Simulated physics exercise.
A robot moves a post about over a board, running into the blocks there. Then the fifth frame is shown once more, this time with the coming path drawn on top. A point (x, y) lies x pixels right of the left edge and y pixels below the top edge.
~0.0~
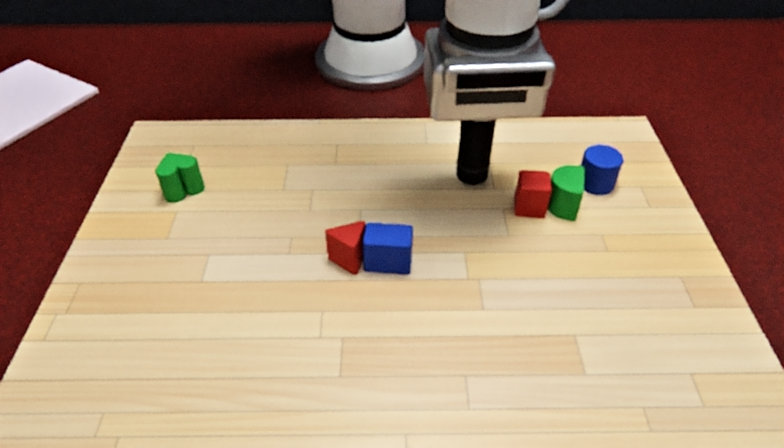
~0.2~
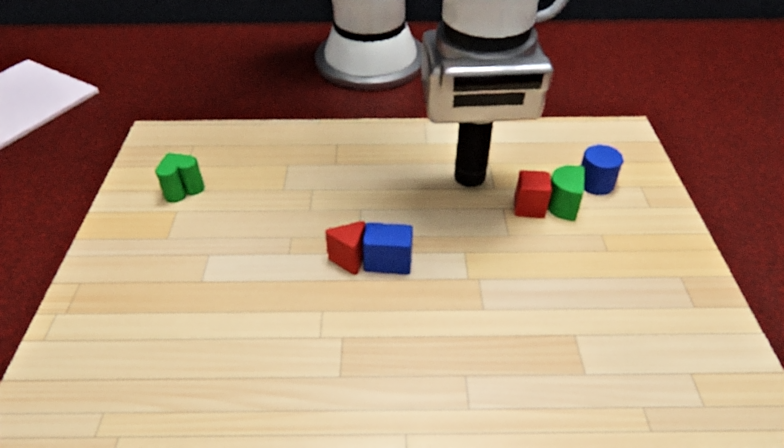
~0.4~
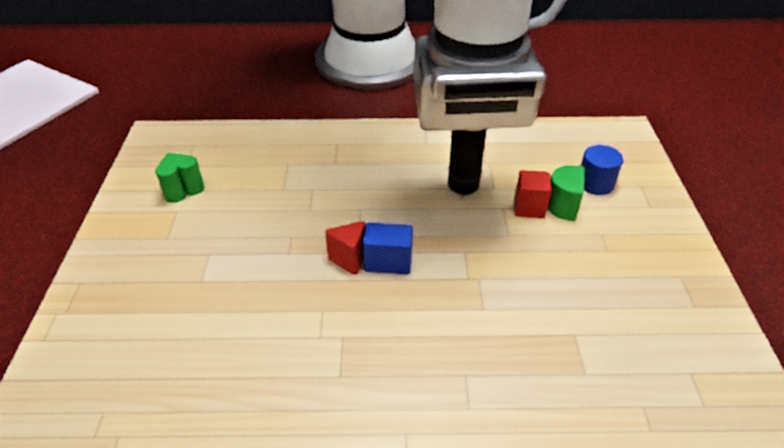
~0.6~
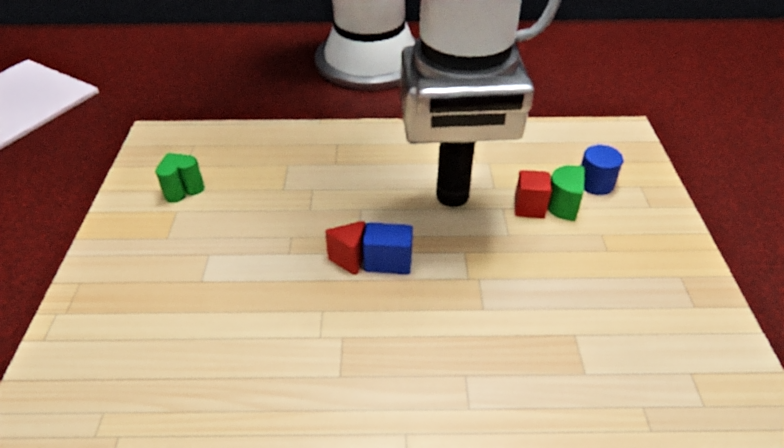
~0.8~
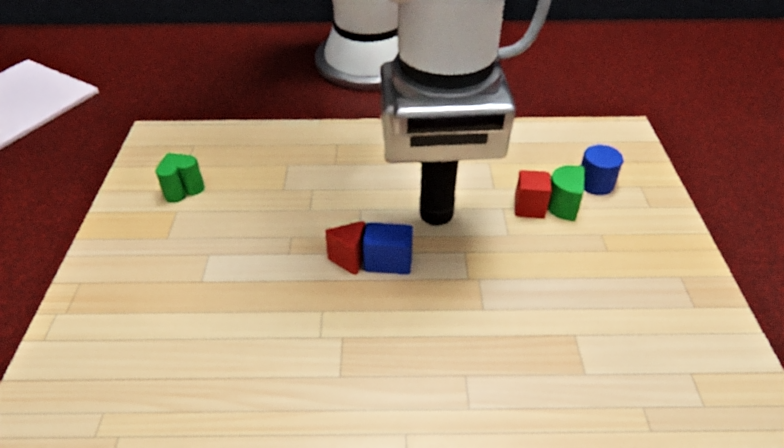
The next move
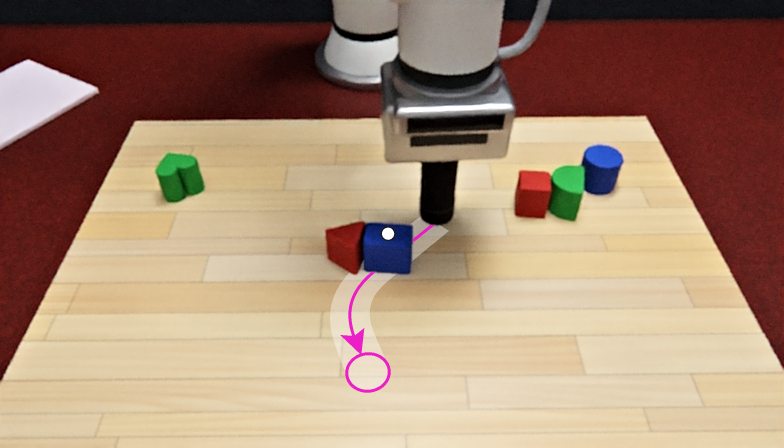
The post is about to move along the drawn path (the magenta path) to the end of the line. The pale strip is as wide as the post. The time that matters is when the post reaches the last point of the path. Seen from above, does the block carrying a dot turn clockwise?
Answer: Yes.
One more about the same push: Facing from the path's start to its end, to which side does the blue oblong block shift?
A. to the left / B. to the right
Correct choice: B.
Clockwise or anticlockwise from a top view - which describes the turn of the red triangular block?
From overhead, the rotation is clockwise.
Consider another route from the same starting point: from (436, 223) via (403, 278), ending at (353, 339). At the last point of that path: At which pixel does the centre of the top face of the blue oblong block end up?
It sits at (346, 263).
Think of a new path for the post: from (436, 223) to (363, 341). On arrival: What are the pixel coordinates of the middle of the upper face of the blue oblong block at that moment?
(350, 263)
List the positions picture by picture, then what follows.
Post tip (472, 176); block tops, red triangular block (348, 232); blue oblong block (388, 234), in the first frame.
Post (470, 178); blocks unchanged, in the second frame.
Post (463, 185); blocks unchanged, in the third frame.
Post (452, 197); blocks unchanged, in the fourth frame.
Post (436, 215); red triangular block (348, 232); blue oblong block (388, 234), in the fifth frame.
Path on the board, from (436, 223) through (390, 259) and (351, 307) to (368, 372); the dot is on the blue oblong block.
What follows on the original path. One third of the way, post (389, 252); red triangular block (343, 232), turned 15° clockwise; blue oblong block (368, 254), turned 25° clockwise.
Two thirds of the way, post (350, 300); red triangular block (341, 232), turned 20° clockwise; blue oblong block (322, 304), turned 40° clockwise.
At the end, post (368, 365); red triangular block (341, 232), turned 20° clockwise; blue oblong block (313, 320), turned 65° clockwise.
